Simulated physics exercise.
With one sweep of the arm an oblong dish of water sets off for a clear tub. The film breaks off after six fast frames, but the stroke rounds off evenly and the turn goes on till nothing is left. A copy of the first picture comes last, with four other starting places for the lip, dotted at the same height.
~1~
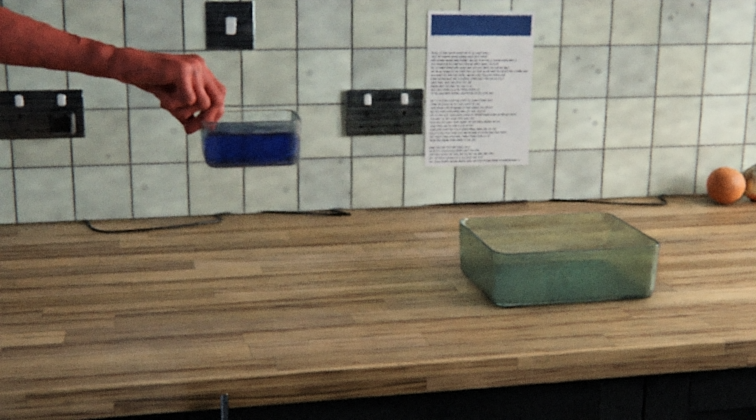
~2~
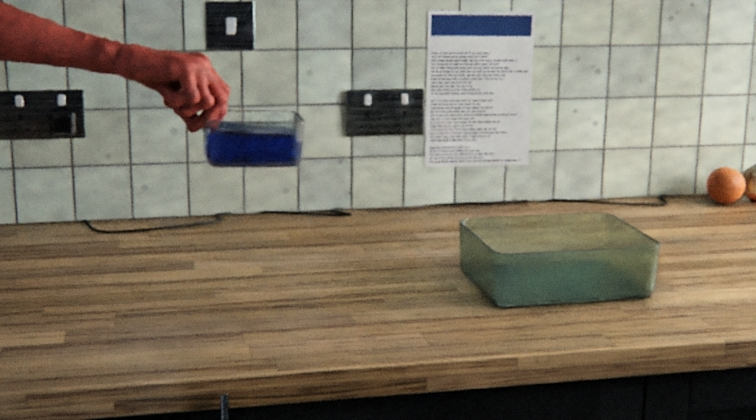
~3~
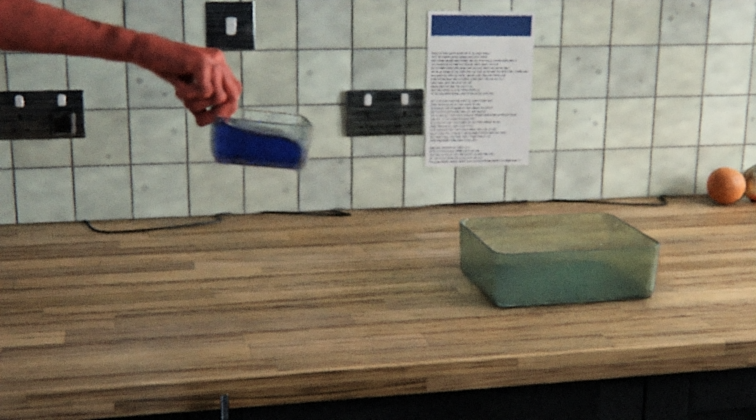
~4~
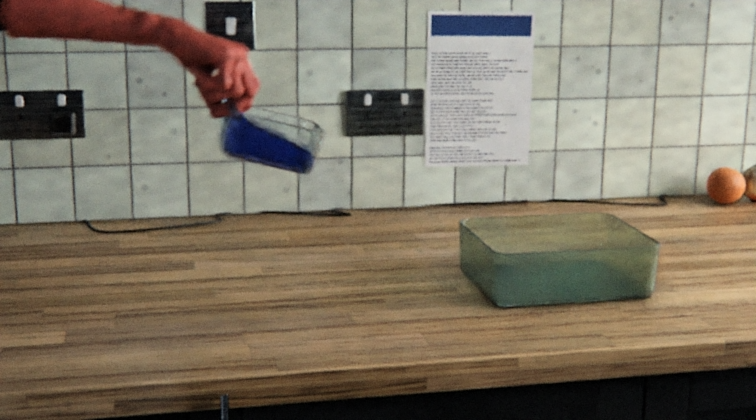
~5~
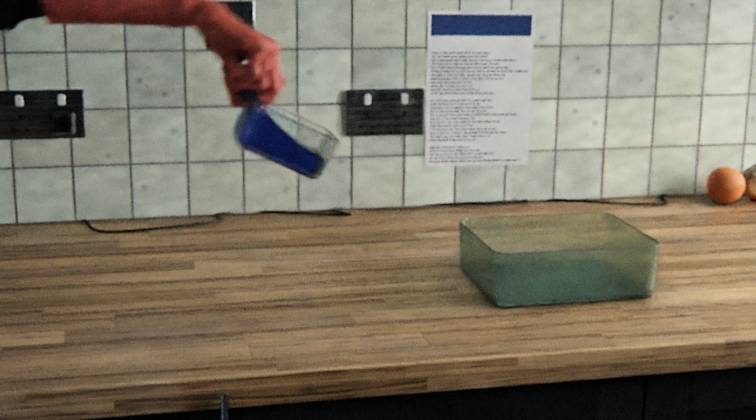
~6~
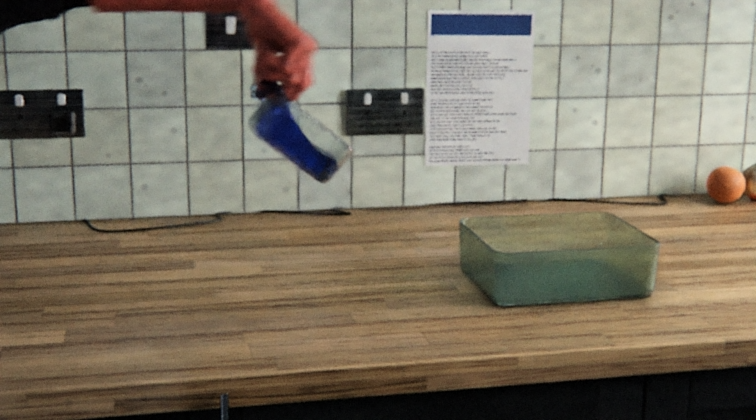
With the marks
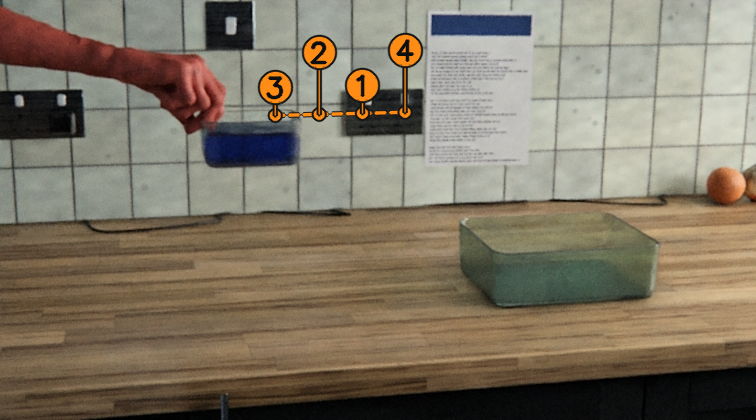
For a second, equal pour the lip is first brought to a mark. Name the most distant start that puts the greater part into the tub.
Place 2.
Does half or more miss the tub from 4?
No, not at all.
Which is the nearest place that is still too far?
That would be 3.
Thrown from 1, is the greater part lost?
No.
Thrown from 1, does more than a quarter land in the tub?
Yes, it does.
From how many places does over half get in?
Three of the four.
On the marked copy, 1 at (362, 113); 2 at (319, 114); 3 at (275, 115); 4 at (405, 112).
If 1 is chosen, about 75 % lands in the tub, 7 % falls short and 18 % goes beside or beyond.
If 2 is chosen, about 68 % lands in the tub, 18 % falls short and 14 % goes beside or beyond.
If 3 is chosen, about 26 % lands in the tub, 68 % falls short and 6 % goes beside or beyond.
If 4 is chosen, about 87 % lands in the tub, 8 % falls short and 4 % goes beside or beyond.
